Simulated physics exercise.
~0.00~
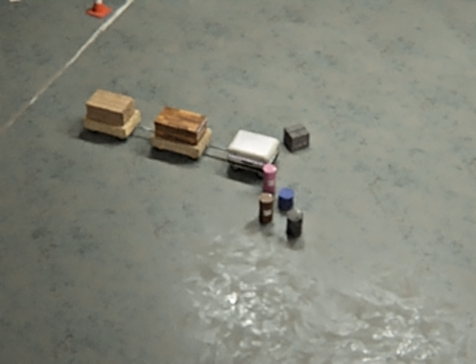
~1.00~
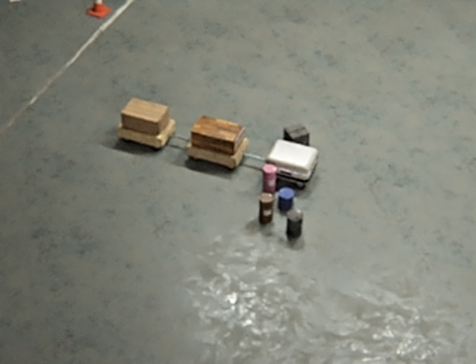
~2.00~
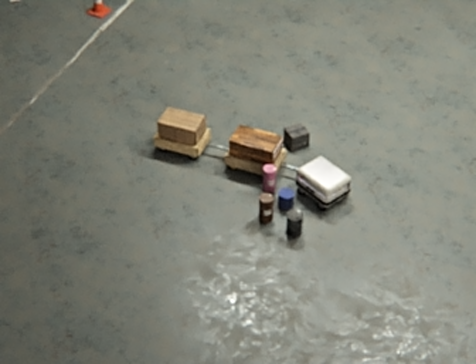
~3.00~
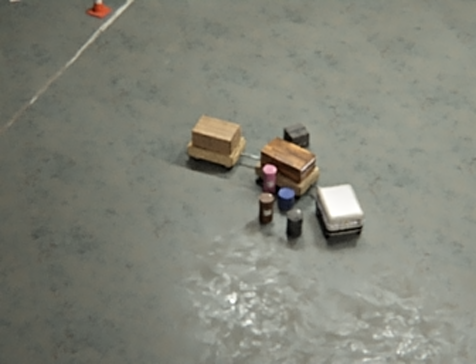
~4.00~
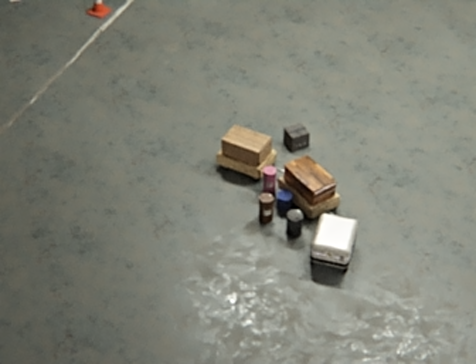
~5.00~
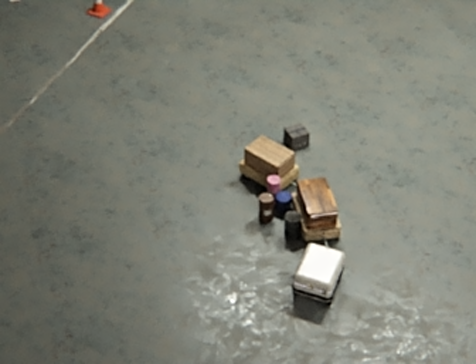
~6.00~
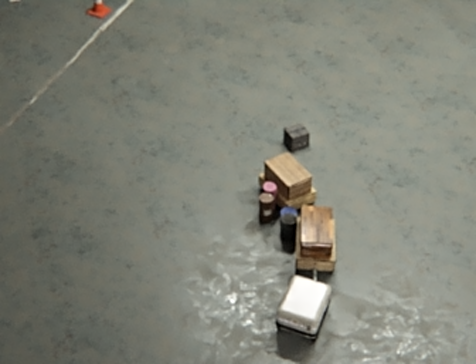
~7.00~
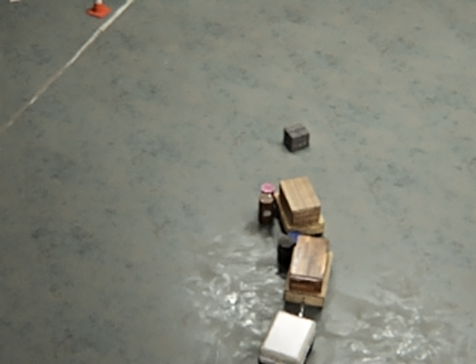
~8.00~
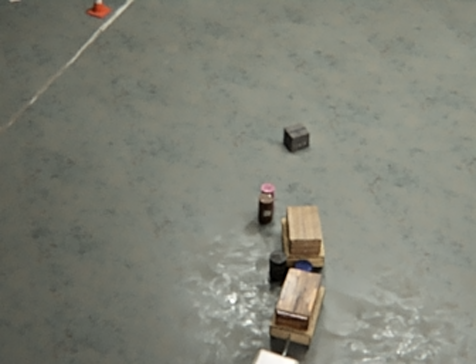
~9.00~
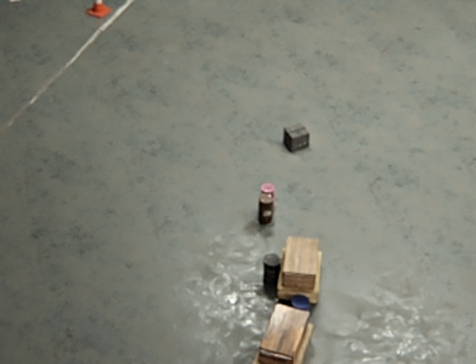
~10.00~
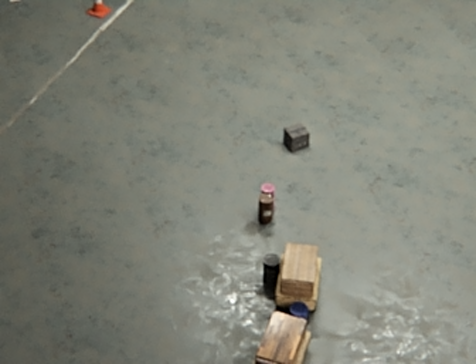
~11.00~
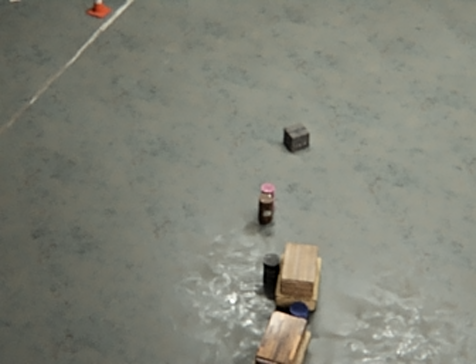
Grey concrete floor with small tow train curving right through pails and canisters, shoving some along before stopping partly out of view.
